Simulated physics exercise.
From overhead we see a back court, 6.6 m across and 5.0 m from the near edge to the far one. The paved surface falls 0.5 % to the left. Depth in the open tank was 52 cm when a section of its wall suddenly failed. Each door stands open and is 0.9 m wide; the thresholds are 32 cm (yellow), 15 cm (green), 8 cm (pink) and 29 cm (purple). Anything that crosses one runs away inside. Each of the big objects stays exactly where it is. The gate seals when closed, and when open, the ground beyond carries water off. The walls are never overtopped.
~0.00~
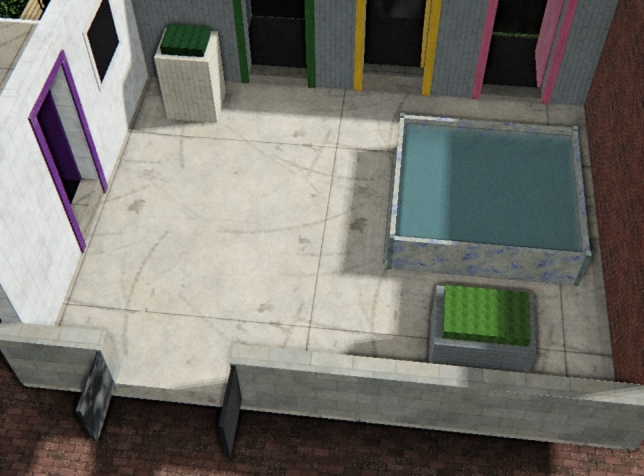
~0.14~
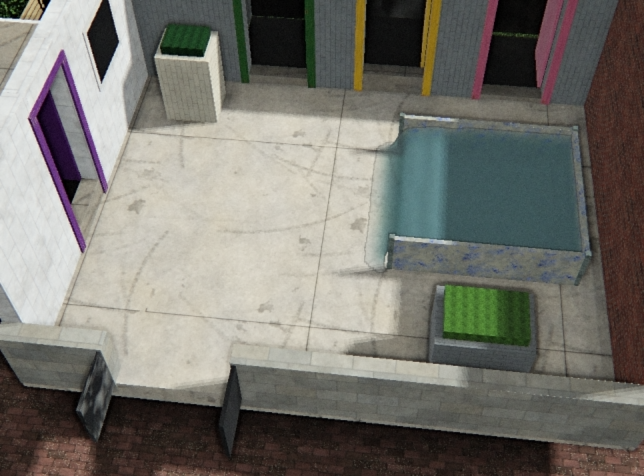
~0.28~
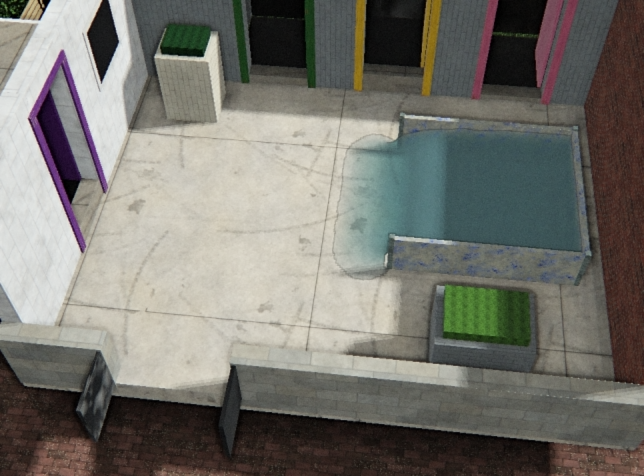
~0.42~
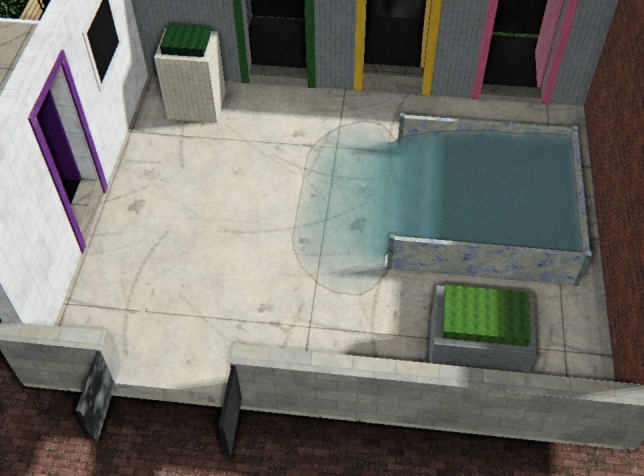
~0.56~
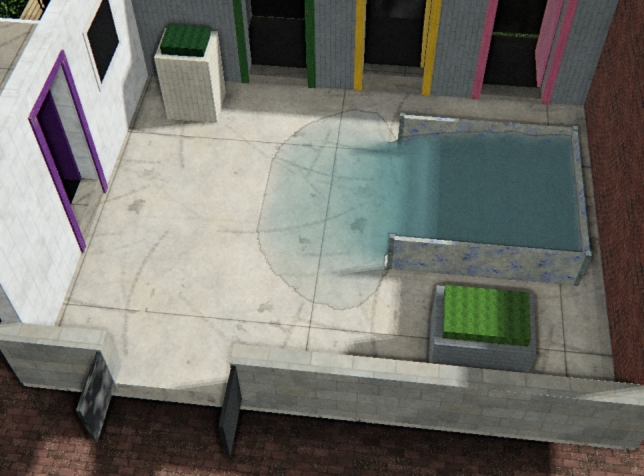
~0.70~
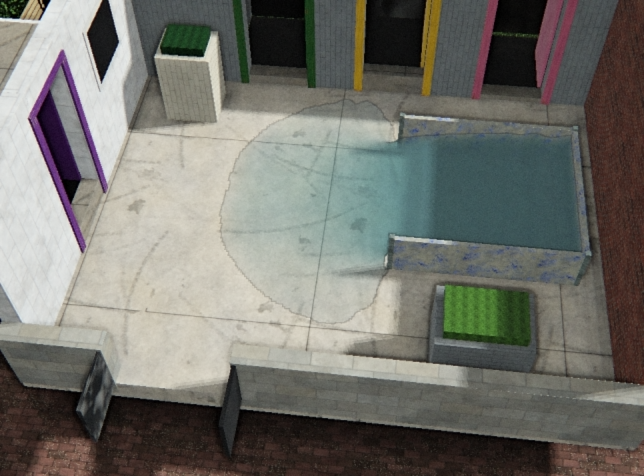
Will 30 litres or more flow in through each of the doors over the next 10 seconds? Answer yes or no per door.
Yellow door: No, green door: No, pink door: No, purple door: No.
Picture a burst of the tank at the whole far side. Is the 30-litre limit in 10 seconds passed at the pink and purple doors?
Pink beyond, purple short.
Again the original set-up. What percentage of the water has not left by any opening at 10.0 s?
Close to 80 in a hundred remains.
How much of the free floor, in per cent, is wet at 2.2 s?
Some 60 per cent of it.
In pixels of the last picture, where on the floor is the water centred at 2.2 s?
The water is centred near (331, 200).
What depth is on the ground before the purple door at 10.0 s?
Roughly 7.5 centimetres.
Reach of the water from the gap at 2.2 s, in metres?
4.6 m.
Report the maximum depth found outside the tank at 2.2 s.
It tops out at some 28 cm.
After 1.4 s water covers 50 % of the floor and is deepest (23 cm) near (381, 229); yellow door not reached, green door 3 cm at the sill, 0 L in, pink door not reached, purple door 10 cm at the sill, 0 L in.
After 2.2 s water covers 60 % of the floor and is deepest (28 cm) near (122, 148); yellow door not reached, green door 11 cm at the sill, 0 L in, pink door not reached, purple door 25 cm at the sill, 0 L in.
After 3.5 s water covers 60 % of the floor and is deepest (32 cm) near (167, 90); yellow door 1 cm at the sill, 0 L in, green door 14 cm at the sill, 2 L in, pink door not reached, purple door 21 cm at the sill, 0 L in.
After 6.0 s water covers 80 % of the floor and is deepest (18 cm) near (44, 357); yellow door 6 cm at the sill, 0 L in, green door 9 cm at the sill, 4 L in, pink door 2 cm at the sill, 0 L in, purple door 14 cm at the sill, 0 L in.
After 10.0 s water covers 95 % of the floor and is deepest (12 cm) near (256, 378); yellow door 5 cm at the sill, 0 L in, green door 7 cm at the sill, 4 L in, pink door 9 cm at the sill, 1 L in, purple door 7 cm at the sill, 0 L in.
